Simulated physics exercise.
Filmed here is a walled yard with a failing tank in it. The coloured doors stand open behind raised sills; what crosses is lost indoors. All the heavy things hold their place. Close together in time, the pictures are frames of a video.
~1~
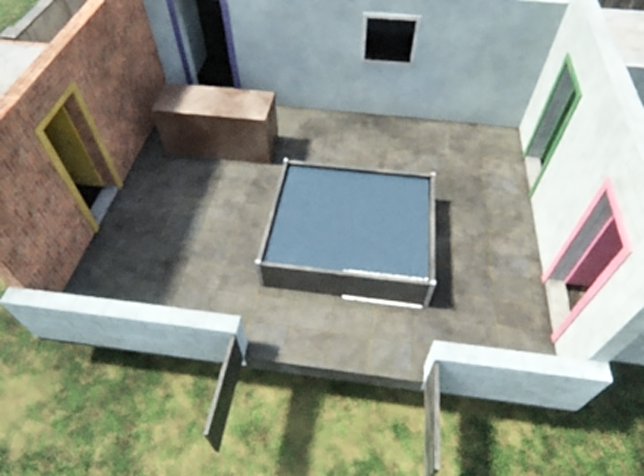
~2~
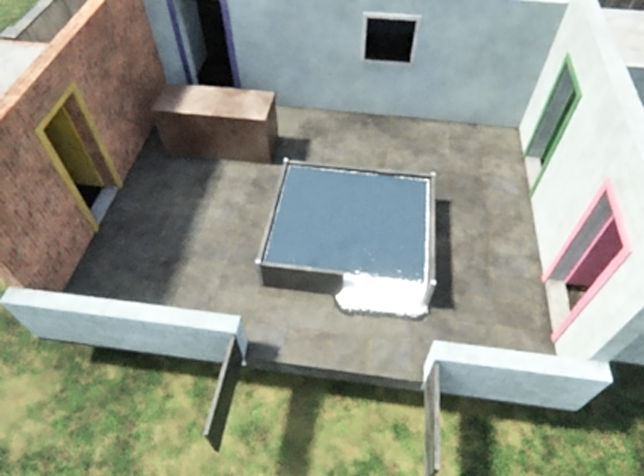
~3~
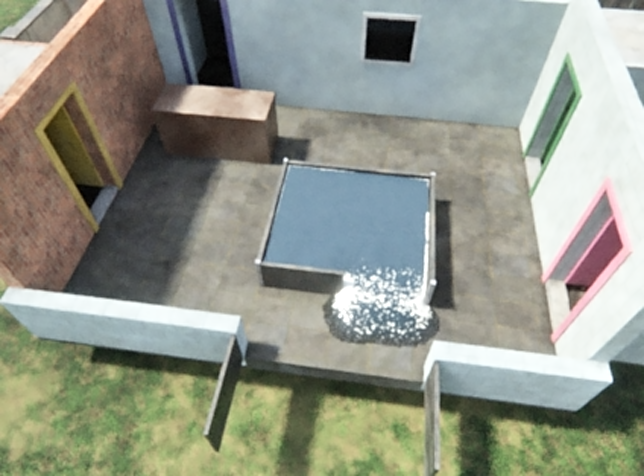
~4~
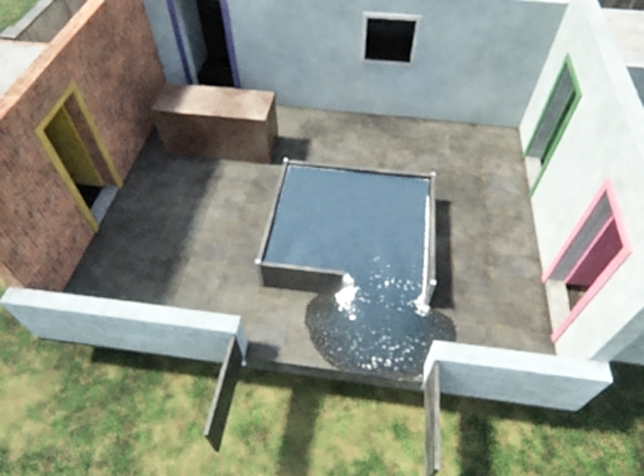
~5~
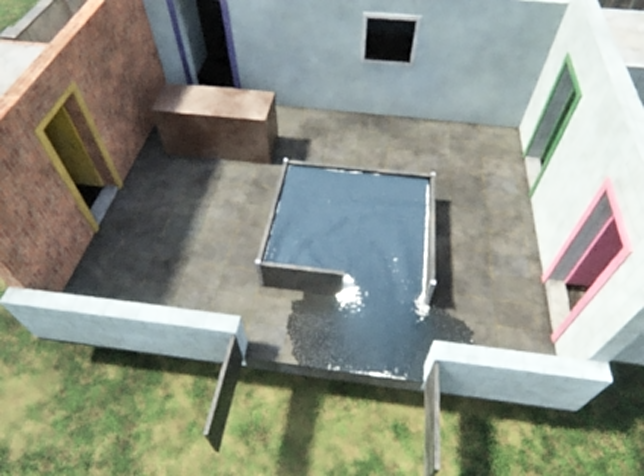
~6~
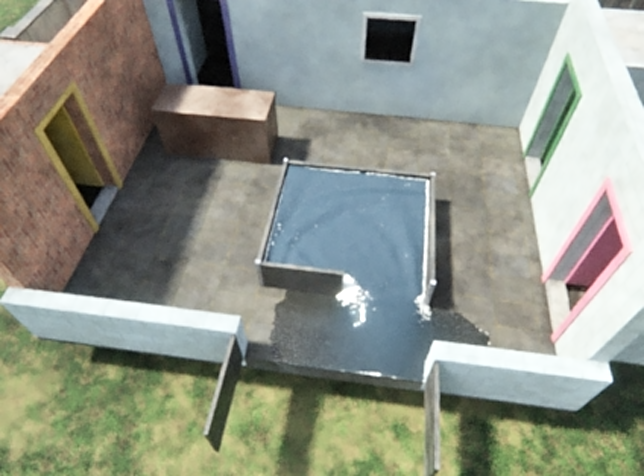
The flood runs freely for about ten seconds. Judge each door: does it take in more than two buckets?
As I see it, green door: Limit not exceeded; blue door: Limit not exceeded; pink door: Limit not exceeded; yellow door: Limit not exceeded.
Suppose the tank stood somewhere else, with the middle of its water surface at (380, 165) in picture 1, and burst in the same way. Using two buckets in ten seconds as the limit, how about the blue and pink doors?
Blue door: Falls short; pink door: Exceeds the limit.
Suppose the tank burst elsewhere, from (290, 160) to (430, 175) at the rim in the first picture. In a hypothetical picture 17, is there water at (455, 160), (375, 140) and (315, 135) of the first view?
Taking the points in order: Swamped, swamped and swamped.
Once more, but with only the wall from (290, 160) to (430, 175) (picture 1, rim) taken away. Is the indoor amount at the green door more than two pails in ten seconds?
With the breach moved, the green one overshoots.
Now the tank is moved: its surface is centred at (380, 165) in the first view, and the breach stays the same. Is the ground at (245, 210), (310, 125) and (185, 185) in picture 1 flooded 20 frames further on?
Going through the three spots in turn: Stays untouched, stays untouched, stays untouched.
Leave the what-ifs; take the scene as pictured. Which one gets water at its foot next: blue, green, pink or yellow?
I'd say it's the pink door.
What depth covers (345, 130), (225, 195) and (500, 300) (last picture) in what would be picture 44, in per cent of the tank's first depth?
Approx. values, in order: 0 %, 0 %, 6 %.
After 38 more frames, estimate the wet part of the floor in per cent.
Estimated share: Around 35 %.
A moment on, water covers 10 % of the floor; the green door not reached, the blue door not reached, the pink door not reached, the yellow door not reached.
Next, water covers 10 % of the floor; the green door not reached, the blue door not reached, the pink door wet at the sill, nothing in, the yellow door not reached.
Then, water covers 20 % of the floor; the green door wet at the sill, nothing in, the blue door not reached, the pink door wet at the sill, nothing in, the yellow door not reached.
Later, water covers 35 % of the floor; the green door wet at the sill, nothing in, the blue door not reached, the pink door under two buckets in, the yellow door not reached.
In the end, water covers 45 % of the floor; the green door wet at the sill, nothing in, the blue door not reached, the pink door under two buckets in, the yellow door not reached.
